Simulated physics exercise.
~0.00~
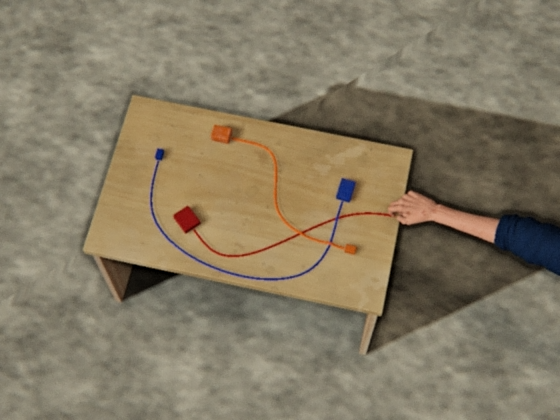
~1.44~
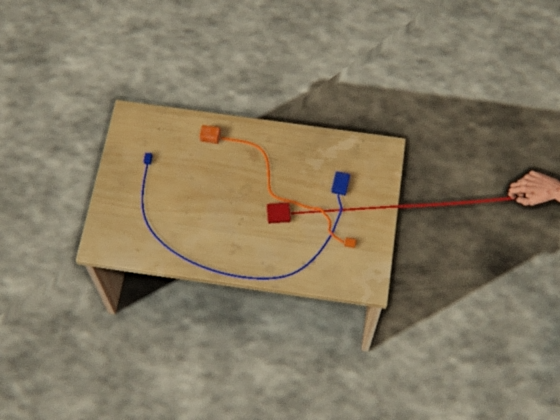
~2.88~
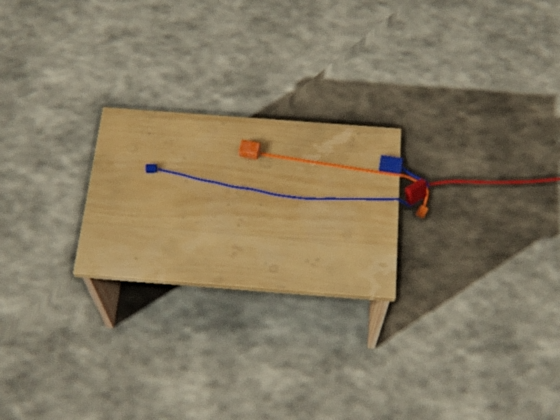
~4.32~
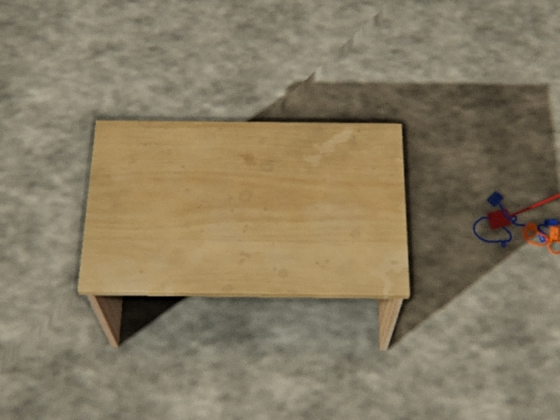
A hand pulls the red lead off the desk's right edge, dragging the blue and orange leads off too.
